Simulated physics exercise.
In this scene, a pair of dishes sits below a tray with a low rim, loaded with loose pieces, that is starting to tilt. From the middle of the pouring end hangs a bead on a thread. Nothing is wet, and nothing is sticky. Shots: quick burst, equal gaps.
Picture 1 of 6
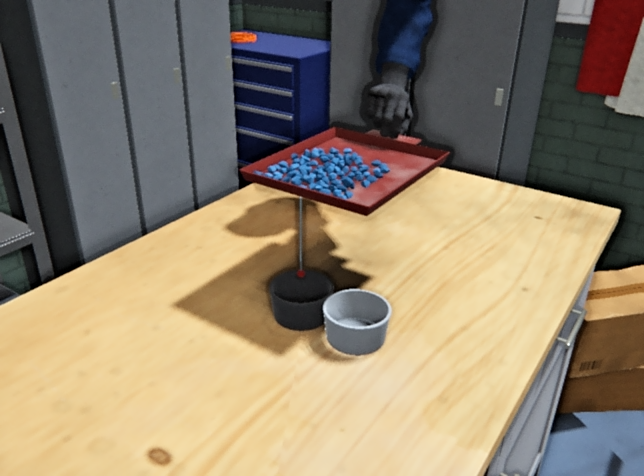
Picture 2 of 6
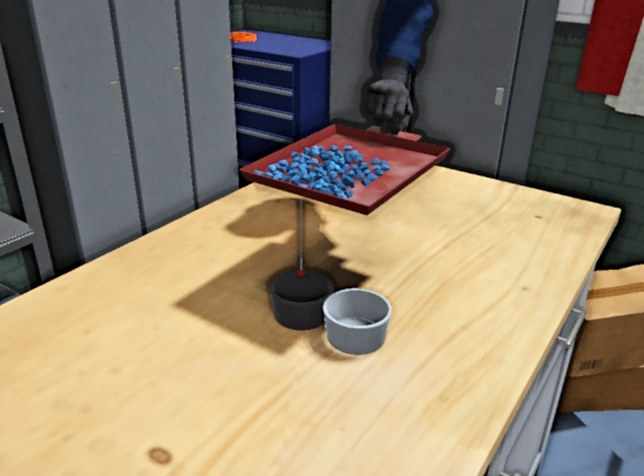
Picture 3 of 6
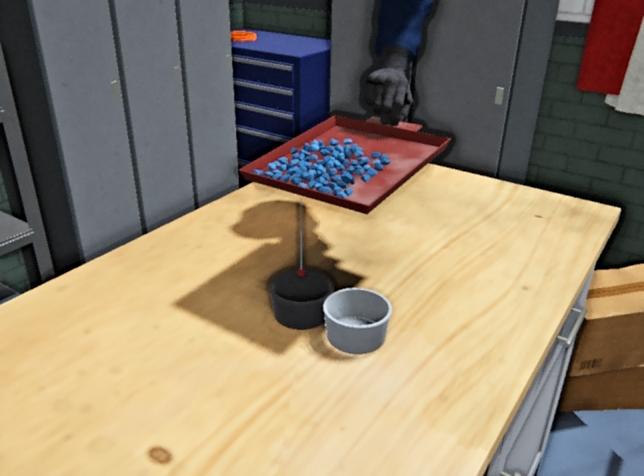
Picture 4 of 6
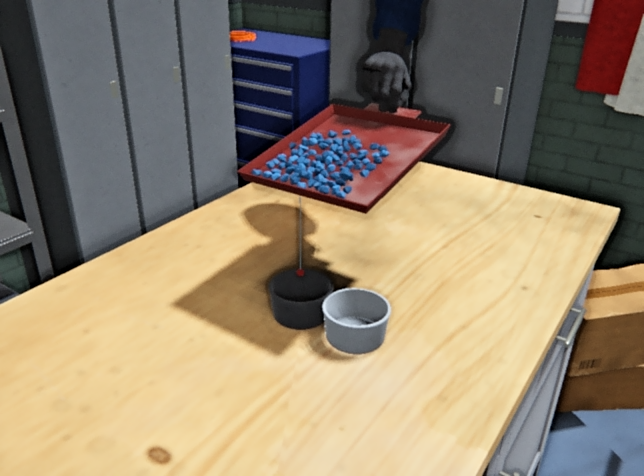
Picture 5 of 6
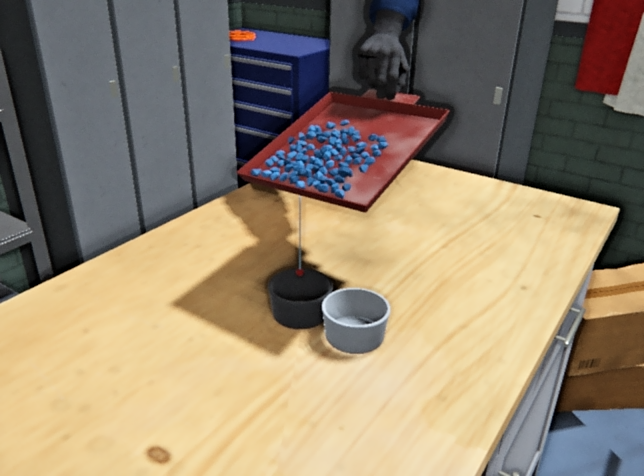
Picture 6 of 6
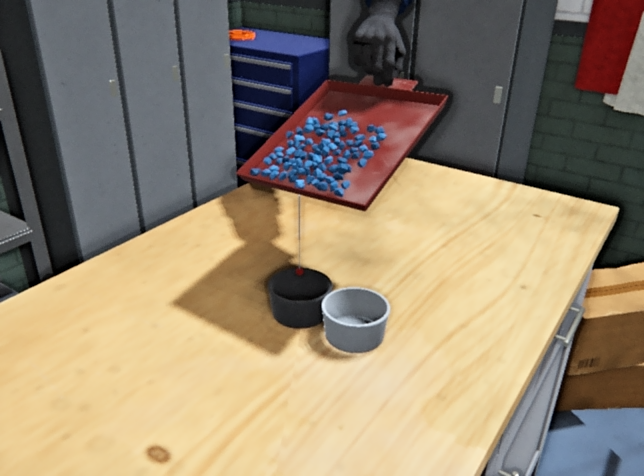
A gloved hand raises the back of a red tray of blue stones above two dishes.
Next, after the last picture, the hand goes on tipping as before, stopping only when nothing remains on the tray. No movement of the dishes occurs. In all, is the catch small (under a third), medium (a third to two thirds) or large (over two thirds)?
Small.
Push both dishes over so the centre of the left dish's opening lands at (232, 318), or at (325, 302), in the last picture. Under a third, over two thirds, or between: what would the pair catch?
Try 1 - under a third; try 2 - less than a third.
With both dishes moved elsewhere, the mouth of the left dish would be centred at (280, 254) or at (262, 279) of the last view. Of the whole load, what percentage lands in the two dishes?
Respectively 0 percent and 60 percent.
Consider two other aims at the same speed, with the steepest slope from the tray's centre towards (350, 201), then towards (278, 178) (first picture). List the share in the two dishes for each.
First case around 80 per cent, second case 0 per cent.
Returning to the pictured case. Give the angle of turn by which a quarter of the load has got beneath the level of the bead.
About 95°.
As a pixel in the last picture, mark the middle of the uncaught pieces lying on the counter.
Around (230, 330).
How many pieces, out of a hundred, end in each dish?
Left dish 10 per cent; right dish 0 per cent.
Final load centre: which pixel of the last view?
Near pixel (236, 330).
Soon after the last picture, tray tipped steeply; nearly all on the tray; a stray few in the air.
A little later, tray tipped past a quarter turn; about a quarter on the tray; a stray few in the left dish; about a third outside both; about a third in the air.
Later still, tray tipped past a quarter turn; a small part in the left dish; most outside both.
At rest, tray tipped past a quarter turn; none in the right dish; a small part in the left dish; most outside both.
